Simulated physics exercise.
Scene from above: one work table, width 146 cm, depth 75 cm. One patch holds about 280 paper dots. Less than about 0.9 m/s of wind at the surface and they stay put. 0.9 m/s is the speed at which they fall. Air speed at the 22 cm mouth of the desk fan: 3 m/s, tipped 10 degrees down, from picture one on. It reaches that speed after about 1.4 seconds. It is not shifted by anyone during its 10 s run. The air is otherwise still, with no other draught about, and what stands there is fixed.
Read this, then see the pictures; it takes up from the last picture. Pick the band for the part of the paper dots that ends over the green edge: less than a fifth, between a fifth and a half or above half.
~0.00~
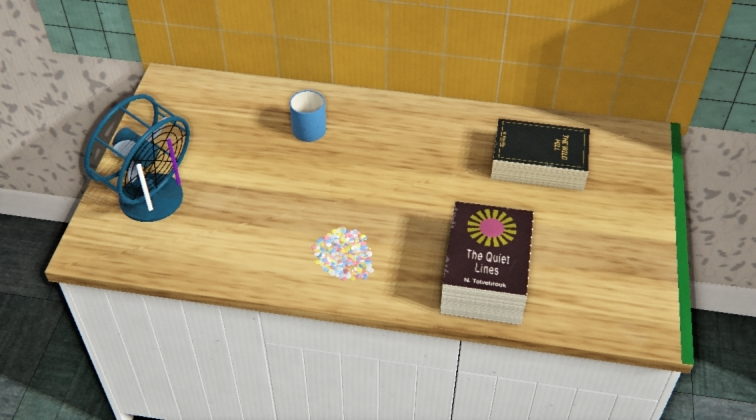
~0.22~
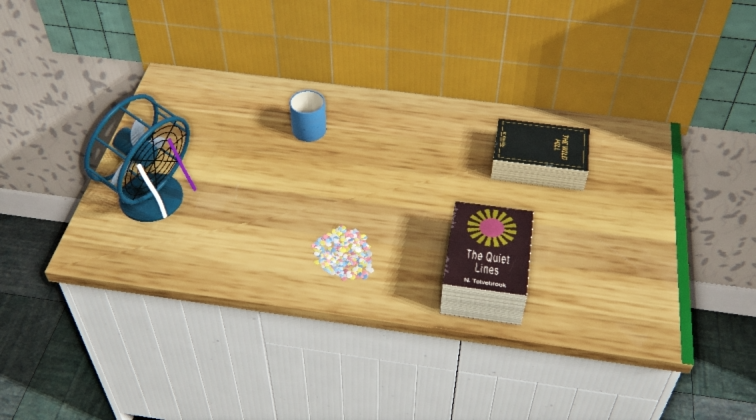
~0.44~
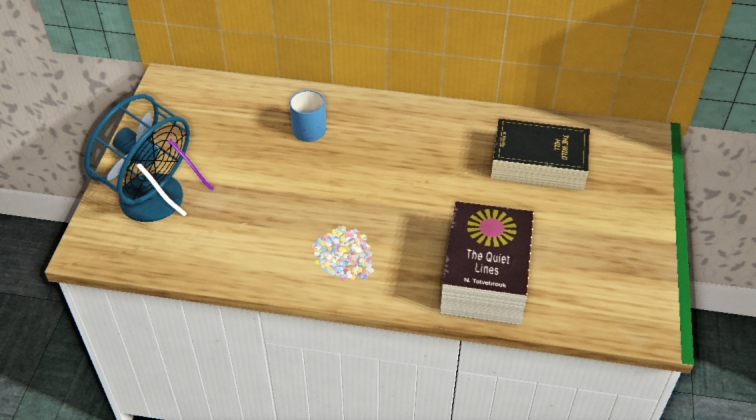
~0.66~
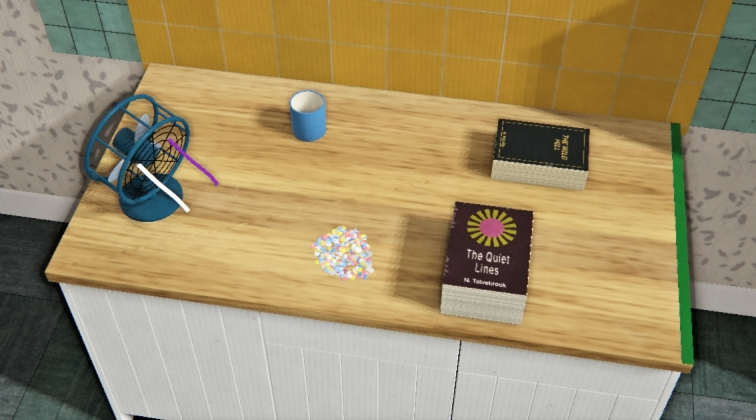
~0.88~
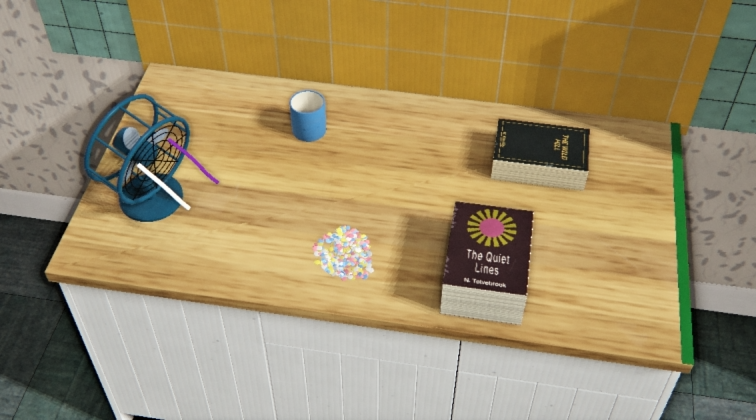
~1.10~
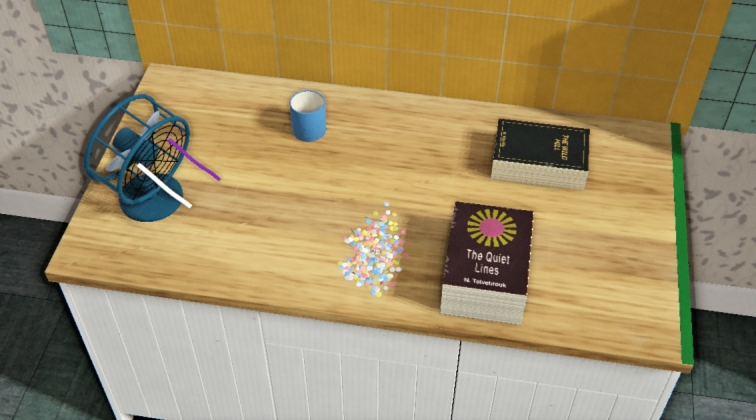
Less than a fifth.
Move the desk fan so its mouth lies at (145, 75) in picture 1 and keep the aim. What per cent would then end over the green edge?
Near 0 per cent.
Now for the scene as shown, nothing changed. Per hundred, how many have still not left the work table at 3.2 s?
Estimated share: Some 80 %.
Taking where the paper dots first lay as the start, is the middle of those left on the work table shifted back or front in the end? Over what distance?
It drifted toward the rear, roughly 25 cm.
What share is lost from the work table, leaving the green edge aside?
About 20 per cent of them.
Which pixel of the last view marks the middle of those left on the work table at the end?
(579, 197).
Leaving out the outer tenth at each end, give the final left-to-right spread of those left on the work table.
Roughly 30 cm from left to right.
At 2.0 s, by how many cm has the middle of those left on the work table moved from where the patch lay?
The middle is some 50 cm from where it began.
After 2.0 s, 0 % are over the green edge; the middle of those still in play is near (531, 193); 20 % have settled or left.
After 3.2 s, 0 % are over the green edge; the middle of those still in play is near (559, 193); 51 % have settled or left.
After 5.5 s, 0 % are over the green edge; the middle of those still in play is near (570, 195); 59 % have settled or left.
After 10.0 s, at the end, 0 % are over the green edge; the middle of those still in play is near (579, 197).
